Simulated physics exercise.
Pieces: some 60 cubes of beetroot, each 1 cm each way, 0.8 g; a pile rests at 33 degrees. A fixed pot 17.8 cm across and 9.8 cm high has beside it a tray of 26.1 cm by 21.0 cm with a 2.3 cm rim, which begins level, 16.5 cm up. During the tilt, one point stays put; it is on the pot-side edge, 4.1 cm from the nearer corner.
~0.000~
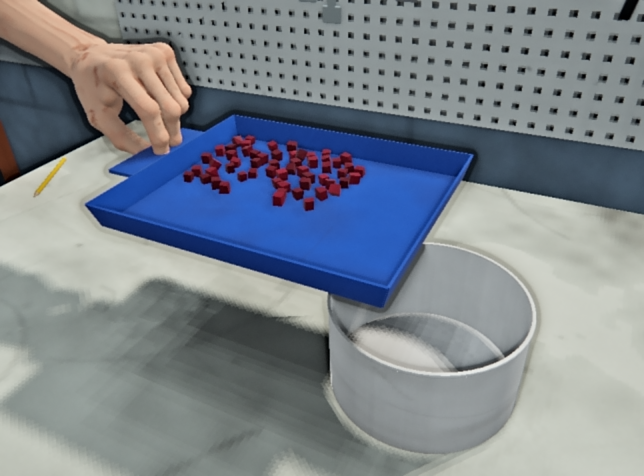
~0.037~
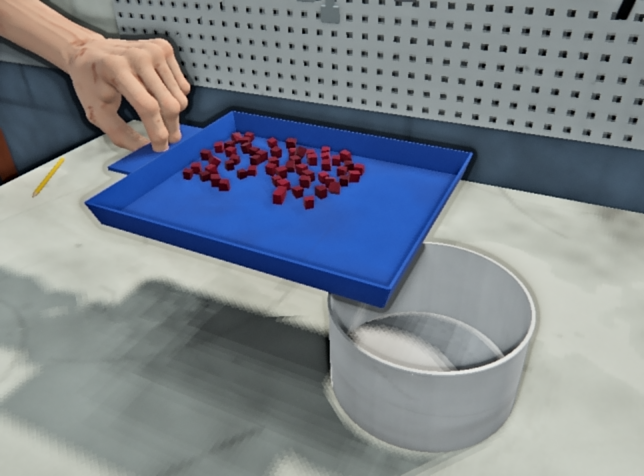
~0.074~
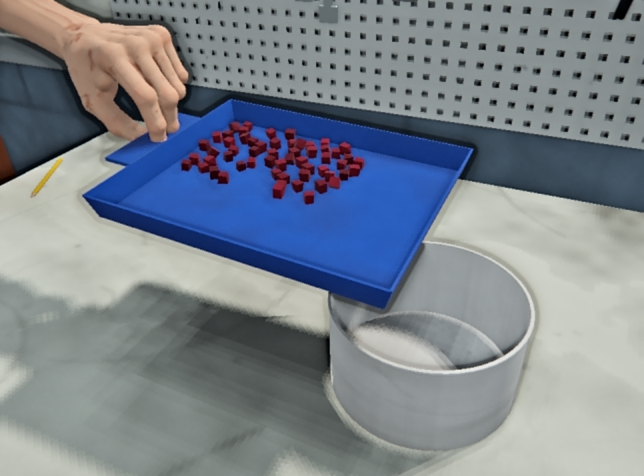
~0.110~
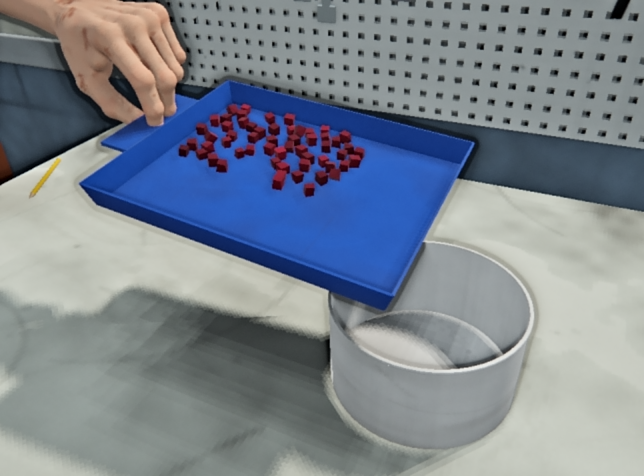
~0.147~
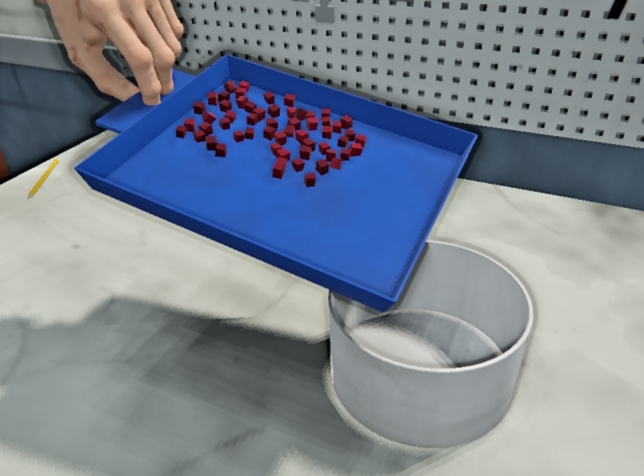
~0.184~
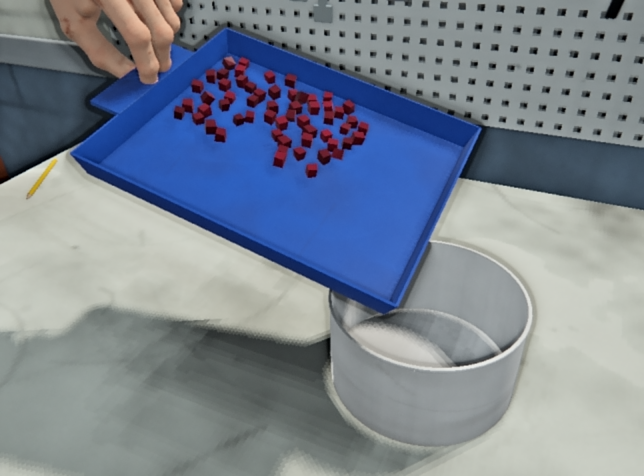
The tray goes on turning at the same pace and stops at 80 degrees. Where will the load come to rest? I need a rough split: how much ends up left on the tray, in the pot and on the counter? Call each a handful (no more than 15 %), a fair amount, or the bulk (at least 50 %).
Here is the split. Tray: A handful; pot: A handful; counter: The bulk.
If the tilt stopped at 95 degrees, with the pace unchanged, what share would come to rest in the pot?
Around 0 %, I reckon.
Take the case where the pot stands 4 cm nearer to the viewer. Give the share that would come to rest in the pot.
30 %.
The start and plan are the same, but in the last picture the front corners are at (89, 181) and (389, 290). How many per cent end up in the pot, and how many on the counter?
You'd end with pot at 0 and counter at 90.
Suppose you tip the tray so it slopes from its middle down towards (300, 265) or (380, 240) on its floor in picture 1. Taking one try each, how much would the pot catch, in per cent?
First try: About 0 percent; second try: About 25 percent.
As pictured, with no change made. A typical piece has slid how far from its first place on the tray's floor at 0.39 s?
About 1 cm.
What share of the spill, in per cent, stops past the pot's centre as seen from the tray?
That comes to roughly 100 percent.
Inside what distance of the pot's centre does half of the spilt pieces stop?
24 cm.
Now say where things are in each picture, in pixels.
In the first frame, tray tilt 0 degrees, front corners at (96, 202) and (383, 280); middle of the pieces at (274, 165); pot at (429, 299).
In the second frame, tray tilt 1 degrees, front corners at (95, 200) and (384, 281); middle of the pieces at (274, 163).
In the third frame, tray tilt 3 degrees, front corners at (94, 193) and (386, 283), lowest corner right front; middle of the pieces at (273, 155).
In the fourth frame, tray tilt 8 degrees, front corners at (90, 181) and (388, 286), lowest corner right front; middle of the pieces at (272, 142).
In the fifth frame, tray tilt 13 degrees, front corners at (86, 166) and (390, 291), lowest corner right front; middle of the pieces at (272, 125).
In the sixth frame, tray tilt 19 degrees, front corners at (83, 151) and (391, 296), lowest corner right front; middle of the pieces at (272, 108); pot at (428, 295). The tray's pace is about 155 degrees a second.
After 0.39 s, tilt 51 degrees; the tray holds 100 %, the pot 0 %.
After 0.53 s, tilt 72 degrees; the tray holds 100 %, the pot 0 %.
Then, at 0.79 s, tilt 80 degrees; the tray holds 5 %, the pot 0 %.
In the end, at 2.0 s, tray 5 %, pot 0 %, counter 95 %.
